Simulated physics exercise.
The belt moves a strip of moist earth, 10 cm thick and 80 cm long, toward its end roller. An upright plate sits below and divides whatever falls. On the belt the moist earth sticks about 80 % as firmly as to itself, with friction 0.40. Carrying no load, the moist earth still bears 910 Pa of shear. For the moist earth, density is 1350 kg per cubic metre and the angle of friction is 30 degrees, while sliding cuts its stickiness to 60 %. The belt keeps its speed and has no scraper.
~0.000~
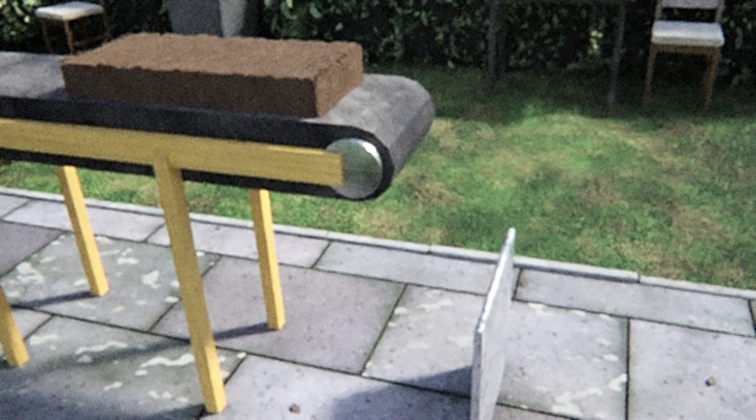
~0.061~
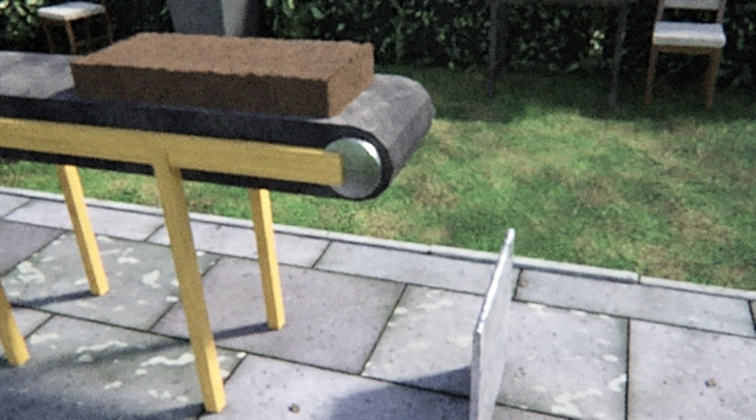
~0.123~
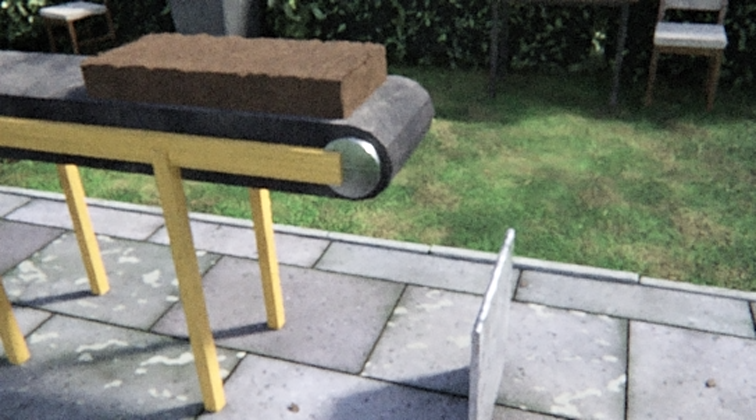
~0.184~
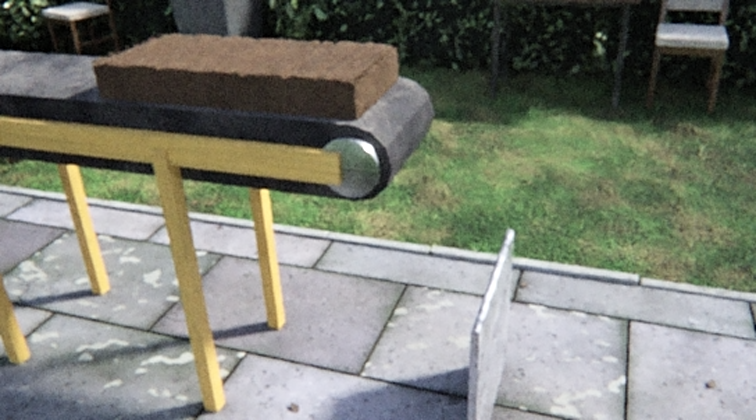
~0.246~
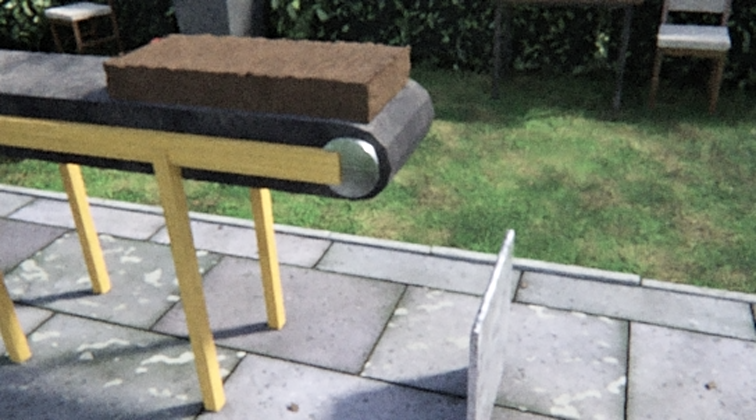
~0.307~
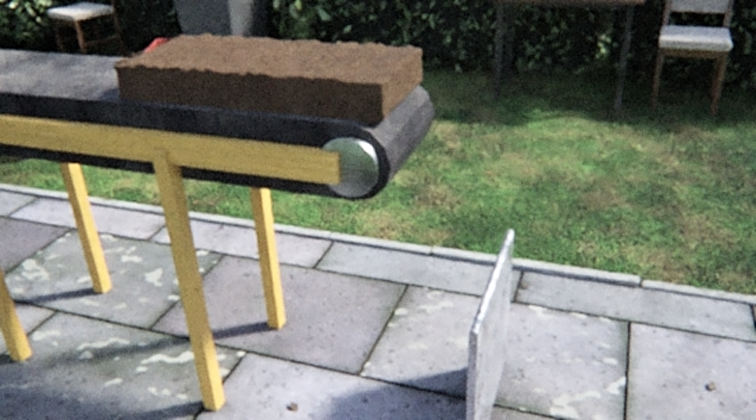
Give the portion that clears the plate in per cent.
29 %.
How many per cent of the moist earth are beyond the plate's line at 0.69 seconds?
About 2 per cent.
After 0.69 s, 2 % is beyond the plate's line.
After 1.14 s, 12 % is beyond the plate's line.
After 1.59 s, 22 % is beyond the plate's line.
After 2.03 s, 29 % is beyond the plate's line.
After 3.37 s, 29 % is beyond the plate's line.
